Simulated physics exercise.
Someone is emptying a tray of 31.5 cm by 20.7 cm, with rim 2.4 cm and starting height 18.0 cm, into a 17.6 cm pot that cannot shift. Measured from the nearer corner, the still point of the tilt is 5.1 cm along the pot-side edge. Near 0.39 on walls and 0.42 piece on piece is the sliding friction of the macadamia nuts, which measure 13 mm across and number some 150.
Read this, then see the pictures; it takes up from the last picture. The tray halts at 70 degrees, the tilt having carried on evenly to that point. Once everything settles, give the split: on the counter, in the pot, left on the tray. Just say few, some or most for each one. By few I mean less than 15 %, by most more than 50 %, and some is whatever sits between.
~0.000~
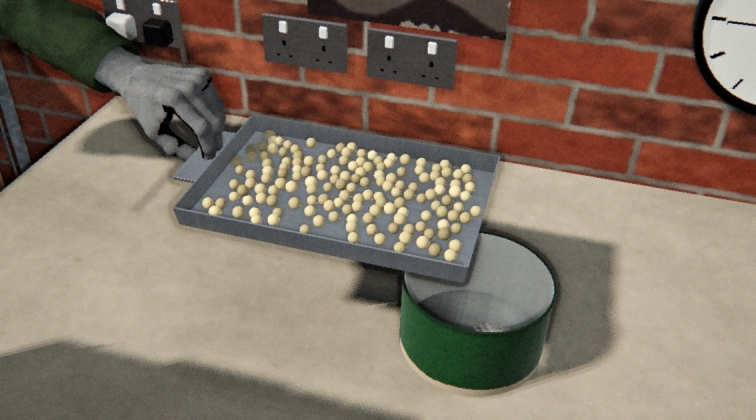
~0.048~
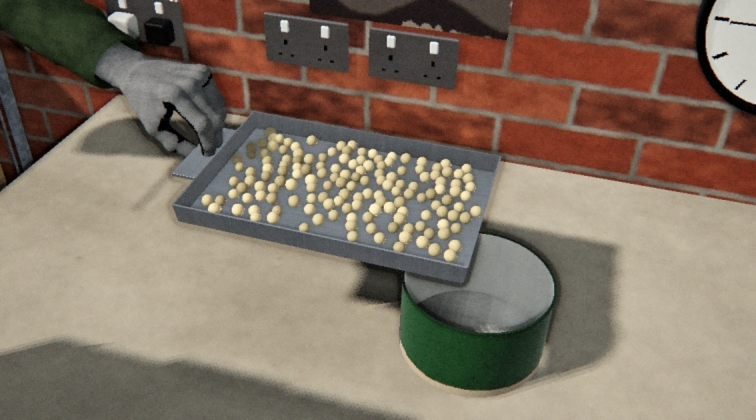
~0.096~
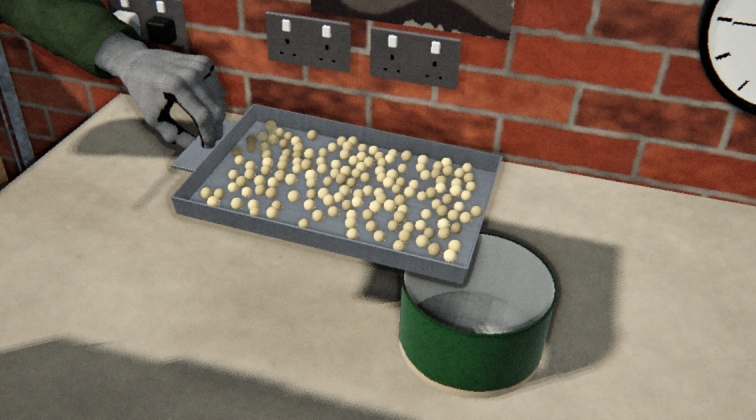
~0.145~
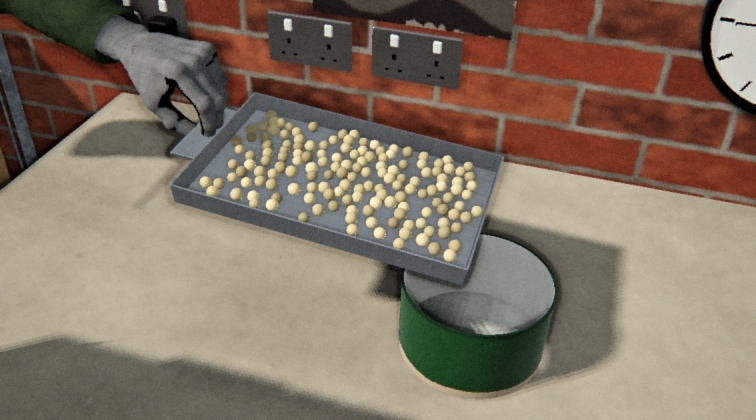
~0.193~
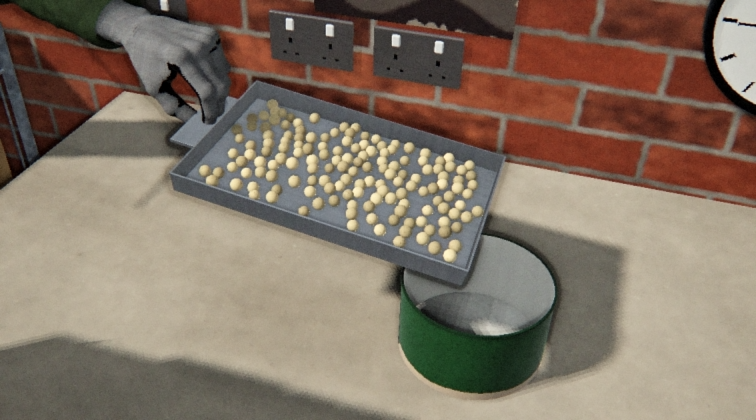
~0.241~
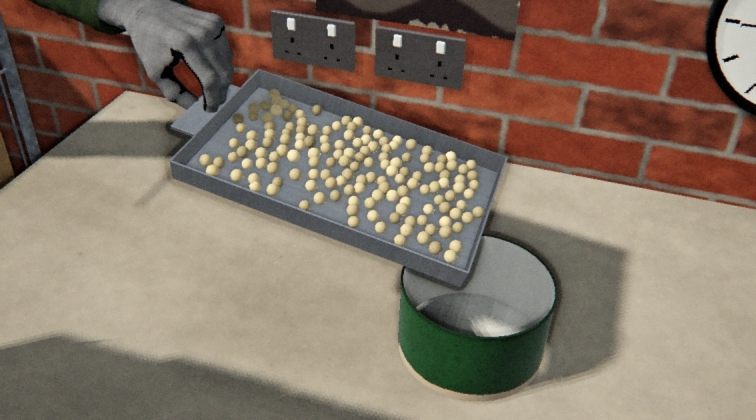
I would say counter few, pot few, tray most.
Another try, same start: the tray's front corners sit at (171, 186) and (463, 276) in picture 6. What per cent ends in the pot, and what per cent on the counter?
Split: Pot = 0, counter = 0.
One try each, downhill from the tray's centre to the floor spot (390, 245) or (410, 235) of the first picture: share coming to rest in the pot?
First try: Around 0 percent; second try: Around 0 percent.
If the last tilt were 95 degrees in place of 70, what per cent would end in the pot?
Around 55 per cent, then.
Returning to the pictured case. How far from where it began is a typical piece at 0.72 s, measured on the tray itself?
About 9 cm.
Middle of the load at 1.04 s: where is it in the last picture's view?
The middle of the load should be near (464, 176) then.
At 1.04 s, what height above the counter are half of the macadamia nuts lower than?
I'd put it near 24 cm.
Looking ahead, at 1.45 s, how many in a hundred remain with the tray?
It works out to near 95 per cent of the load.
After 0.72 s, tilt 39 degrees; the tray holds 100 %, the pot 0 %.
After 1.04 s, tilt 58 degrees; the tray holds 100 %, the pot 0 %.
Then, at 1.45 s, tilt 70 degrees; the tray holds 95 %, the pot 0 %.
By 2.0 s all is still; counter 0 %, pot 0 %, tray 95 %.
